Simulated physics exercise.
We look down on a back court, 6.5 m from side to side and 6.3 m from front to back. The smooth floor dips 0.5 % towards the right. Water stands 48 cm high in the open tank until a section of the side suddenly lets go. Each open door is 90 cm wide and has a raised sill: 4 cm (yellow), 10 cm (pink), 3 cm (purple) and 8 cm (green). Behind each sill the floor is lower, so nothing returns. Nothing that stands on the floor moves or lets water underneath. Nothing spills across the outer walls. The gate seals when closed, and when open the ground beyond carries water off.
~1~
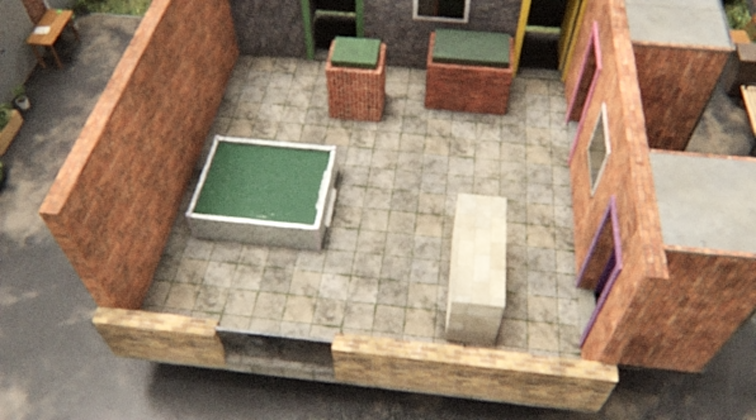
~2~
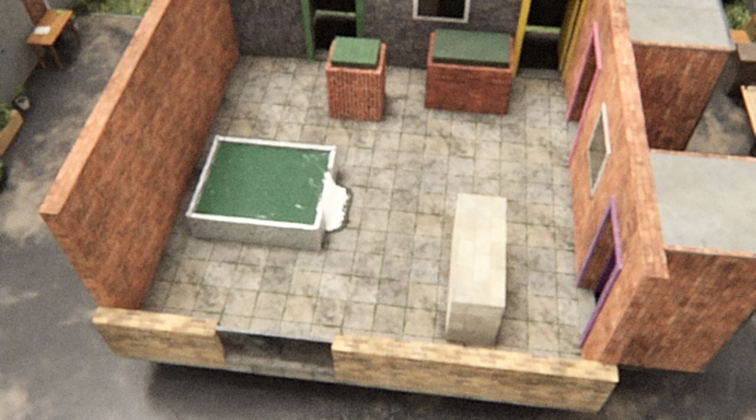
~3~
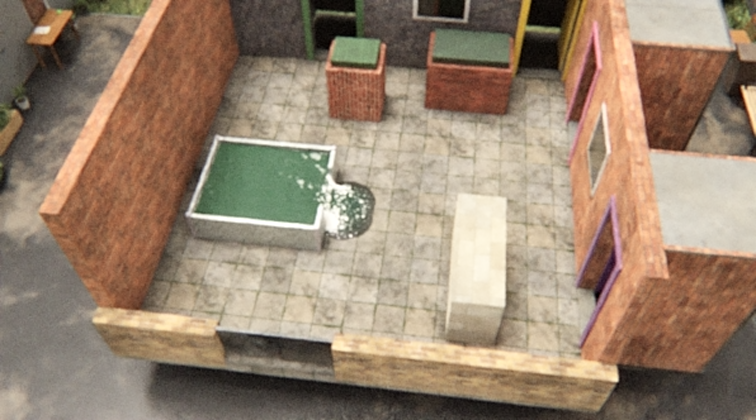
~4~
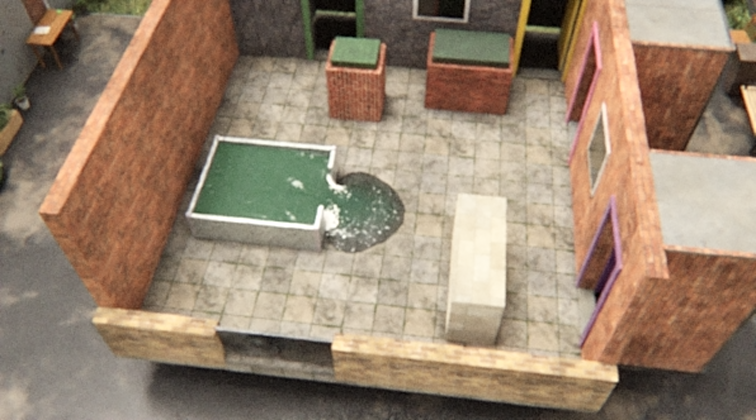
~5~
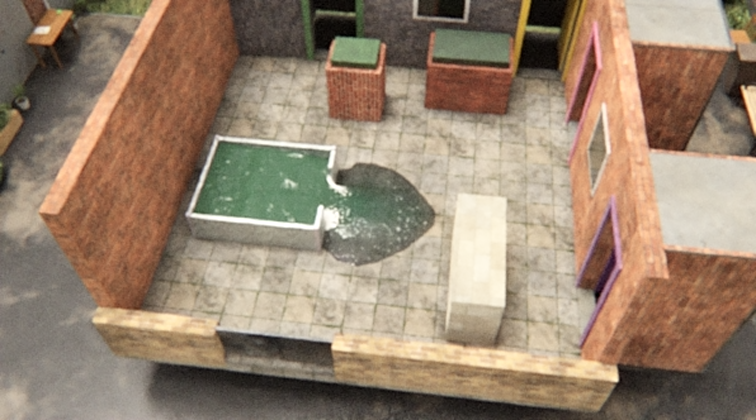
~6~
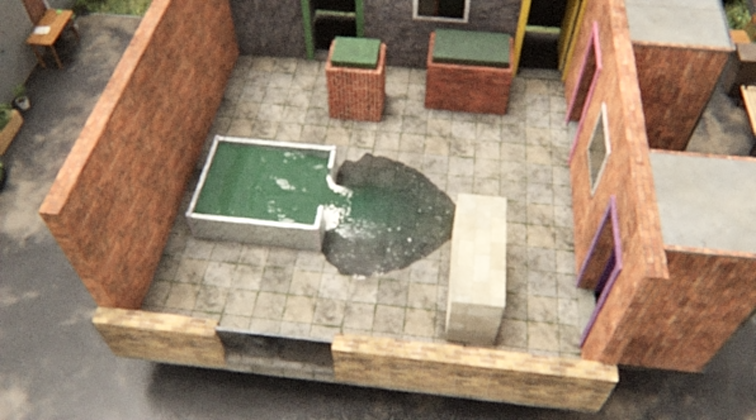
Green water pouring from a gap in the open tank's right side, spreading rightward across the paved court to a pale block.
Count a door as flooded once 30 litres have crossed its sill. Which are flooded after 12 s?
The water let in: At the yellow door it passes the limit; at the pink door it keeps below the limit; at the purple door it exceeds the limit; at the green door it does not reach the limit.
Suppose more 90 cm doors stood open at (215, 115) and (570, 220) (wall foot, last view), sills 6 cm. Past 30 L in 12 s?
In that order: Under, past it.
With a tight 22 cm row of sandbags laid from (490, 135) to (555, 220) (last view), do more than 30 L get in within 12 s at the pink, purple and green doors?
Against that limit: Pink under, purple past it, green not over.
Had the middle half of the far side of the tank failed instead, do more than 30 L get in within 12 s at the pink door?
Against that limit: Pink under.
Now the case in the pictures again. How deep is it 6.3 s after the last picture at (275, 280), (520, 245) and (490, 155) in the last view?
Roughly 2, 3 and 4 cm, in turn.
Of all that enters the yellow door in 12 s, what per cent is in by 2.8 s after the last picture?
About 0 per cent.
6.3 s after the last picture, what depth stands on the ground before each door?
In cm: Yellow 10, pink 6, purple 7, green 1.
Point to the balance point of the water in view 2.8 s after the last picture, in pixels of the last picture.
Near (379, 210).
Then, 0.7 s after the last picture water covers 20 % of the floor and is deepest (29 cm) near (333, 206); yellow door not reached, pink door not reached, purple door not reached, green door not reached.
Then, 1.5 s after the last picture water covers 35 % of the floor and is deepest (24 cm) near (333, 206); yellow door not reached, pink door not reached, purple door not reached, green door not reached.
Then, 2.8 s after the last picture water covers 45 % of the floor and is deepest (18 cm) near (333, 206); yellow door not reached, pink door 10 cm at the sill, 1 L in, purple door 3 cm at the sill, 0 L in, green door not reached.
Then, 6.3 s after the last picture water covers 70 % of the floor and is deepest (12 cm) near (565, 82); yellow door 10 cm at the sill, 86 L in, pink door 6 cm at the sill, 1 L in, purple door 7 cm at the sill, 11 L in, green door 1 cm at the sill, 0 L in.
Then, 11.3 s after the last picture water covers 80 % of the floor and is deepest (8 cm) near (546, 86); yellow door 7 cm at the sill, 144 L in, pink door 6 cm at the sill, 1 L in, purple door 6 cm at the sill, 63 L in, green door 2 cm at the sill, 0 L in.
